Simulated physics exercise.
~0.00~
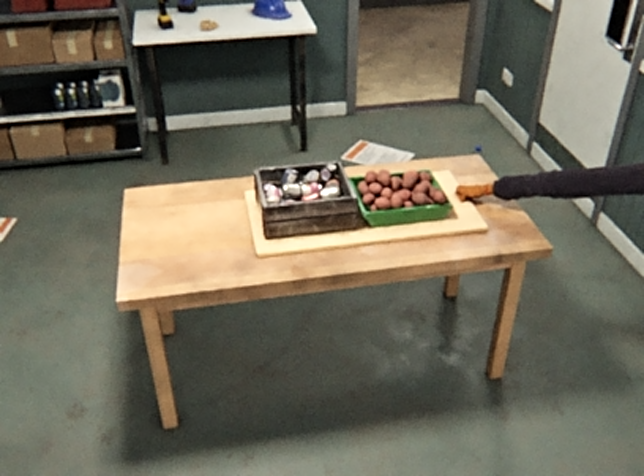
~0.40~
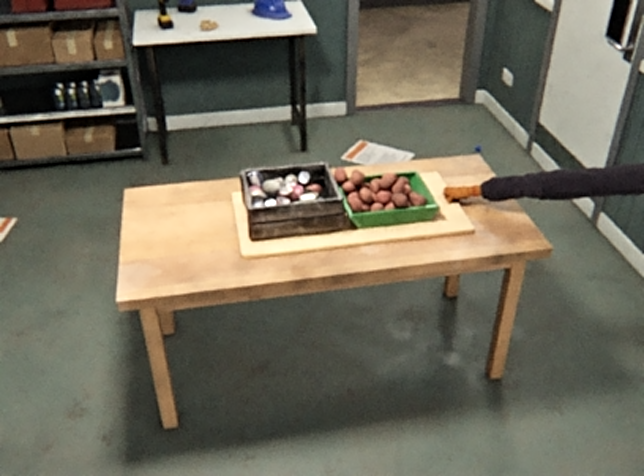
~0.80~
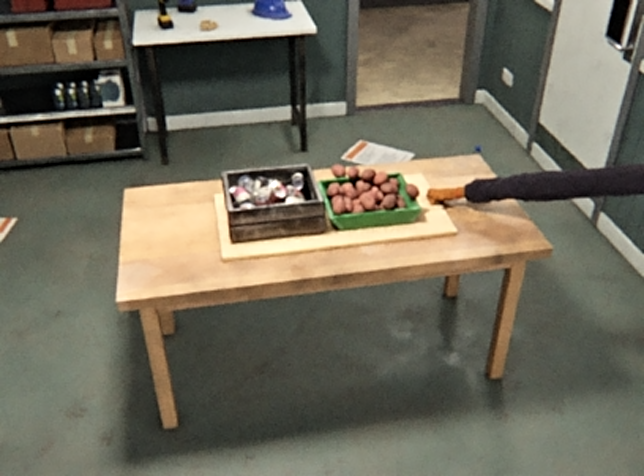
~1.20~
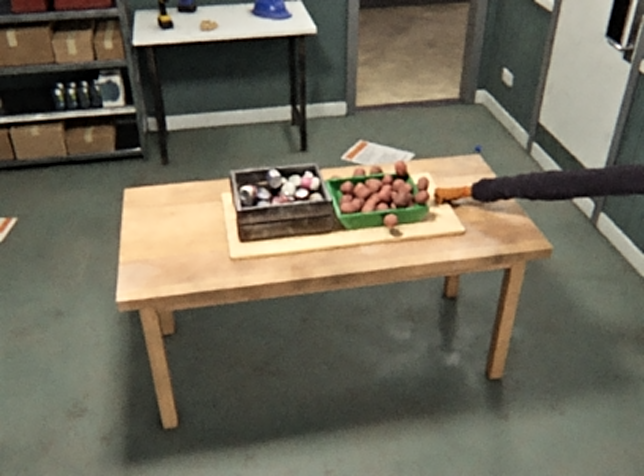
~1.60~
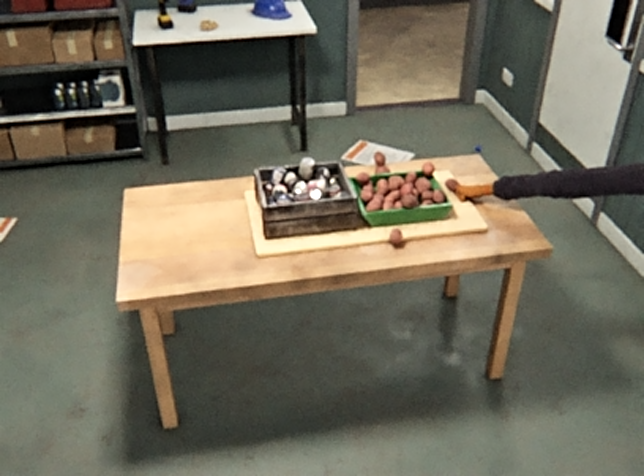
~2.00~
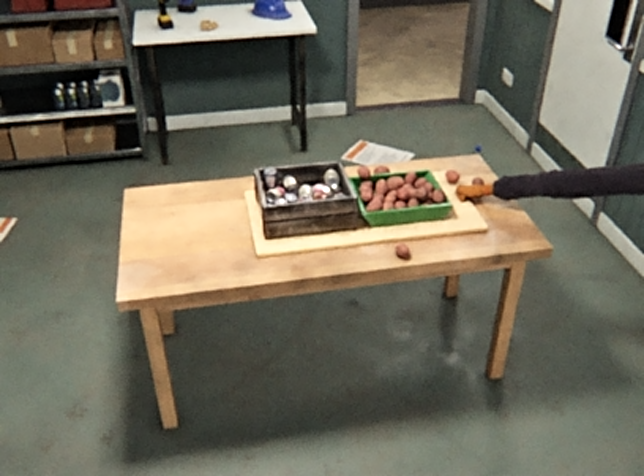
On a wooden table, an arm slides two totes left and back, spilling some potatoes.
